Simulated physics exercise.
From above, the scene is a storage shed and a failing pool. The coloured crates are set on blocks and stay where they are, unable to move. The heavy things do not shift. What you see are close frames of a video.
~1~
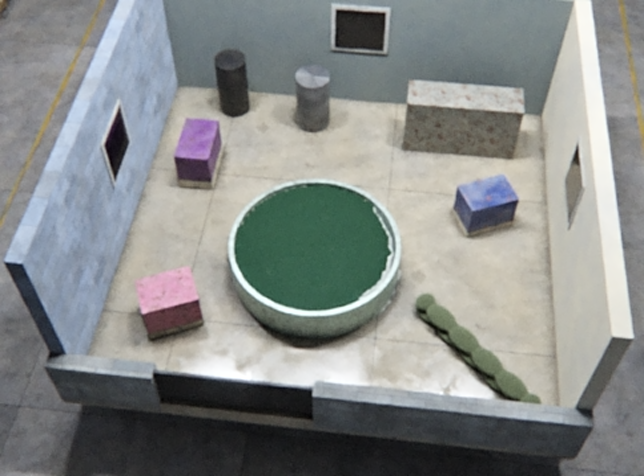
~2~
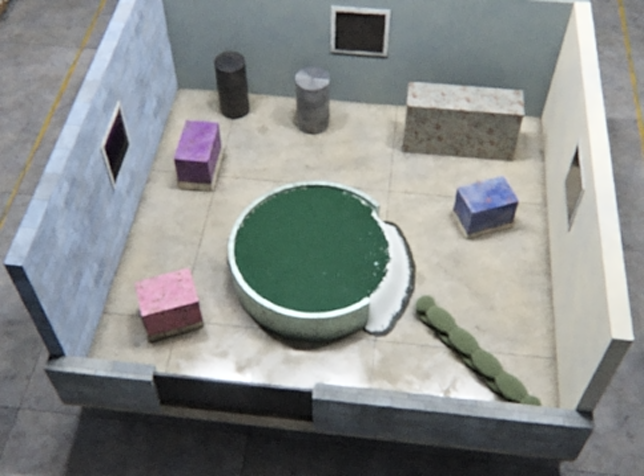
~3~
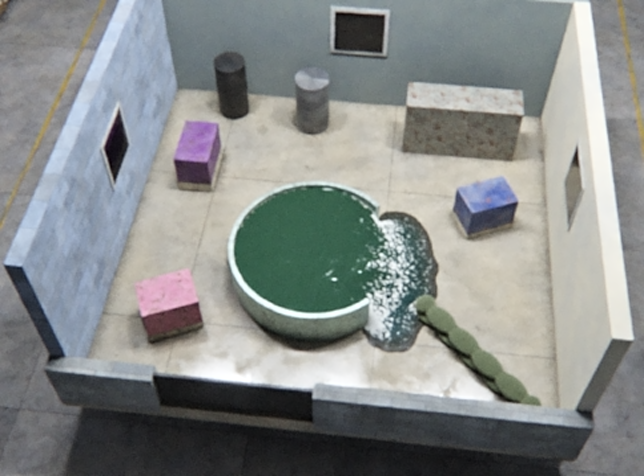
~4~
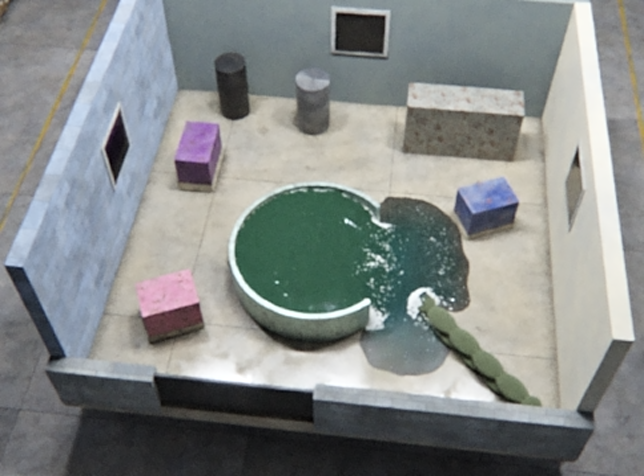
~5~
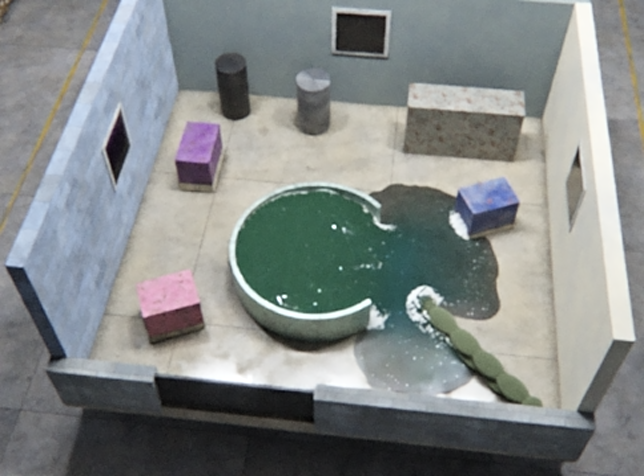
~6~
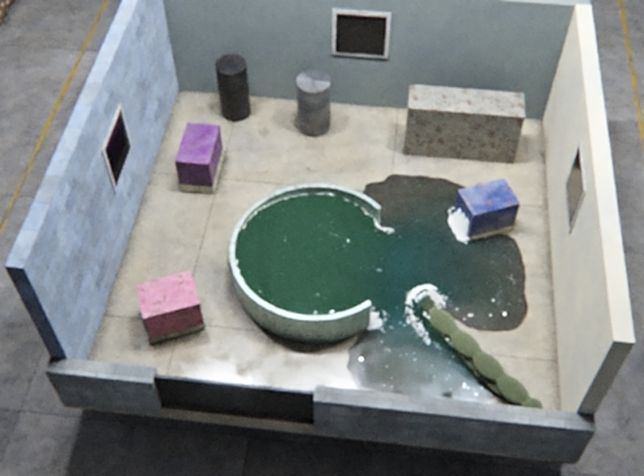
In a storage shed, a round pool's right side opens and green water spreads across the floor.
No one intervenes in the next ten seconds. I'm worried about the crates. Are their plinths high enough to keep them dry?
Outcome: The blue crate is not above the water. The purple crate stays above the water. The pink crate stays above the water.
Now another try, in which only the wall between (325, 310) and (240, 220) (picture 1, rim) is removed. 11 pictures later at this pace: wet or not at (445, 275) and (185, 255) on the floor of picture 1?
Waterless, submerged.
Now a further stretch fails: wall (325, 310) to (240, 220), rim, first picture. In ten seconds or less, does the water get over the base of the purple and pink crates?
Note: Purple crate is overtopped; pink crate is overtopped.
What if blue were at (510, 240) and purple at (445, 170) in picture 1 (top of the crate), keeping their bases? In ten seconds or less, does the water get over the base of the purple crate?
As I see it, the purple is overtopped within the ten seconds.
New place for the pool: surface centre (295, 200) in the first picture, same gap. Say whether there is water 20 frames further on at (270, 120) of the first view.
At that spot: Bone-dry.
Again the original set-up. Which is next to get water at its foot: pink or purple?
Note: The pink one is first.
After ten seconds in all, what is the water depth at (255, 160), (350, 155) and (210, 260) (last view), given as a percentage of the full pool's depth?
12, 12 and 12 per cent, roughly.
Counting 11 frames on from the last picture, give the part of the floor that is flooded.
Share estimate: About 35 per cent.
A moment on, water covers 25 % of the floor; the blue crate water round its plinth, the purple crate not reached, the pink crate not reached.
Next, water covers 35 % of the floor; the blue crate water round its plinth, the purple crate not reached, the pink crate not reached.
Then, water covers 50 % of the floor; the blue crate water round its plinth, the purple crate not reached, the pink crate not reached.
Later, water covers 80 % of the floor; the blue crate water round its plinth, the purple crate water round its plinth, the pink crate water round its plinth.
In the end, water covers 100 % of the floor; the blue crate was topped, the purple crate stayed above the water, the pink crate stayed above the water.
